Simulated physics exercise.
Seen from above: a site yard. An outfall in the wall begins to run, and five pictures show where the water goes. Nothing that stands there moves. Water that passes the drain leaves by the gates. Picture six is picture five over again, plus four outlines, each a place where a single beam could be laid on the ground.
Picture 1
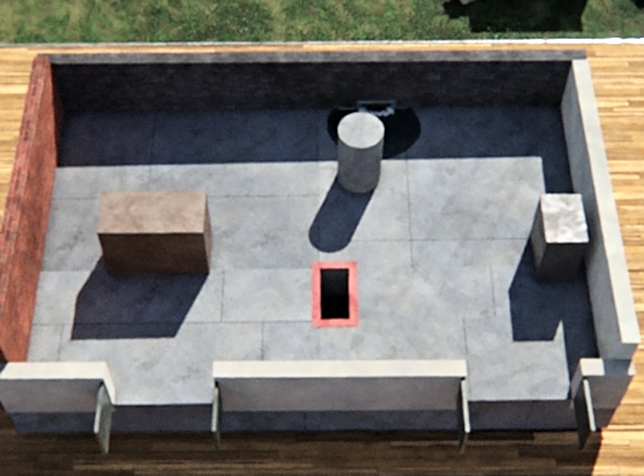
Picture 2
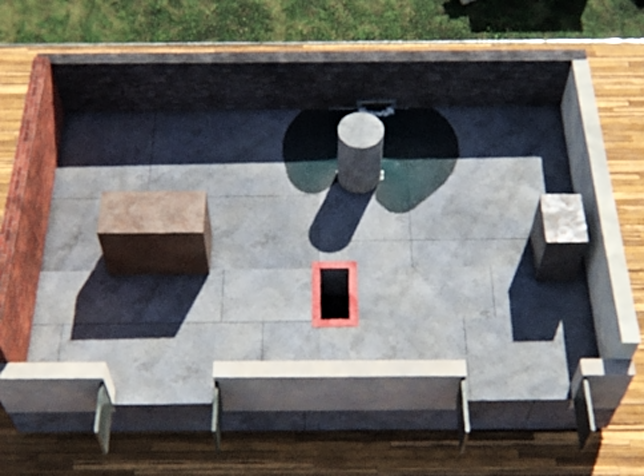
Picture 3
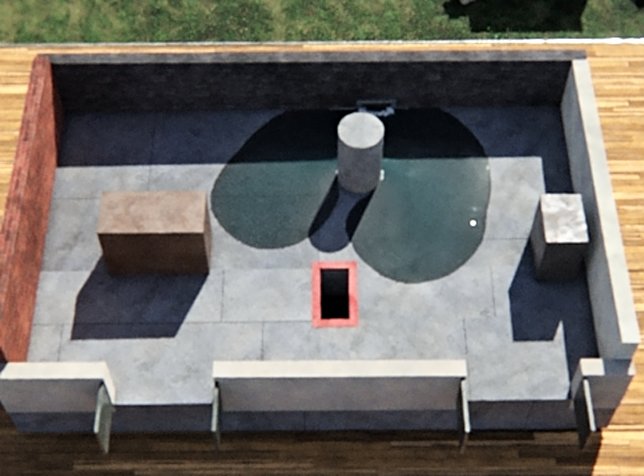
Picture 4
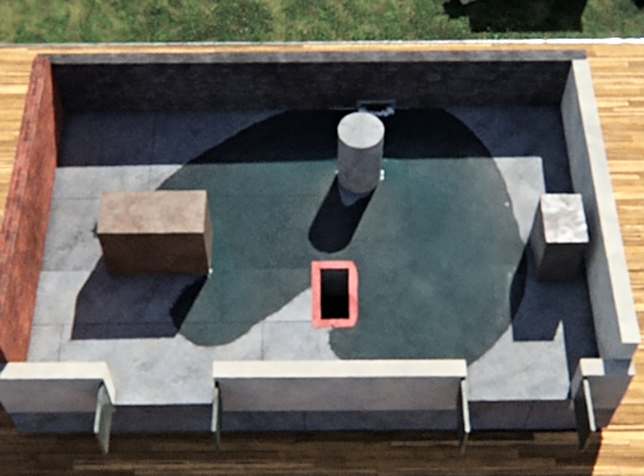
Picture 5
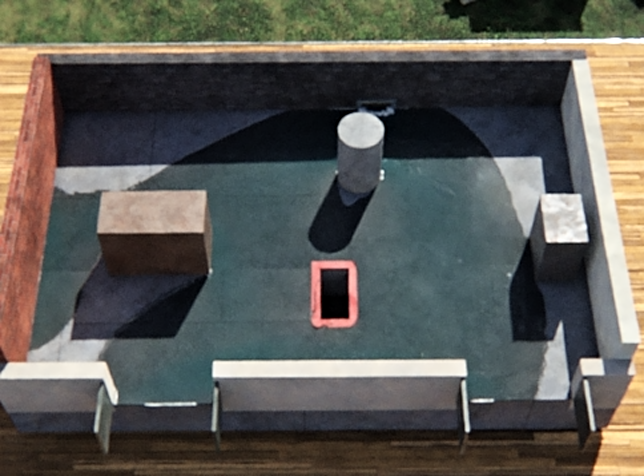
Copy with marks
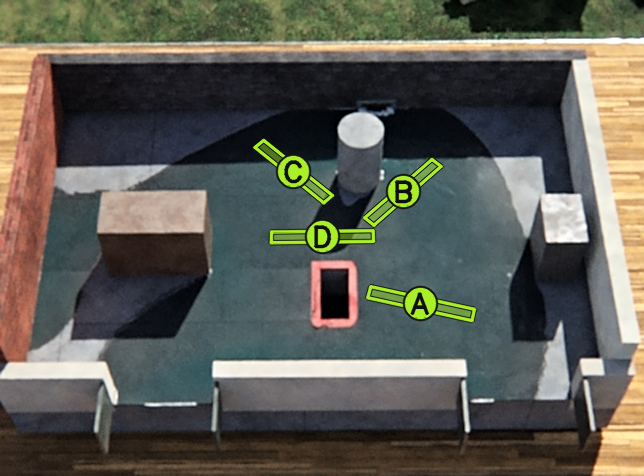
At the start, a small dark pool lies by the outfall at the back wall of a walled yard, behind a grey cylinder. Water spreads around the cylinder in two widening lobes, reaches the red-rimmed drain, then passes the brown block to cover most of the floor, touching the left wall.
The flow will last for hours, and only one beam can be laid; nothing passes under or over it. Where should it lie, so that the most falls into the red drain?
The answer is position A.
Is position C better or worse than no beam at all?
It is better.
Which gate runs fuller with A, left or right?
The left one.
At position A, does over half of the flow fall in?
No.
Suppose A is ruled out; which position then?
Here it is position C.
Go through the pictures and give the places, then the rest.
Outfall at (376, 104); red drain at (335, 294); open gate at (167, 389); open gate at (515, 385); 3 % of the ground under water, visible out to (393, 152); red drain still dry, in the first frame.
In the second frame, 10 % of the ground under water, visible out to (411, 203); red drain still dry.
In the third frame, 24 % of the ground under water, visible out to (219, 218); red drain still dry.
In the fourth frame, 47 % of the ground under water, visible out to (189, 329); red drain taking water.
In the fifth frame, 64 % of the ground under water, visible out to (39, 316); red drain taking water.
In lime, A from (369, 292) to (473, 314); B from (369, 221) to (436, 162); C from (259, 143) to (328, 199); D from (271, 237) to (373, 236).
For position A, about 25 % of the stream goes into the red drain, about 74 % out by the gates.
For position B, about 7 % of the stream goes into the red drain, about 92 % out by the gates.
For position C, about 17 % of the stream goes into the red drain, about 82 % out by the gates.
For position D, about 8 % of the stream goes into the red drain, about 92 % out by the gates.
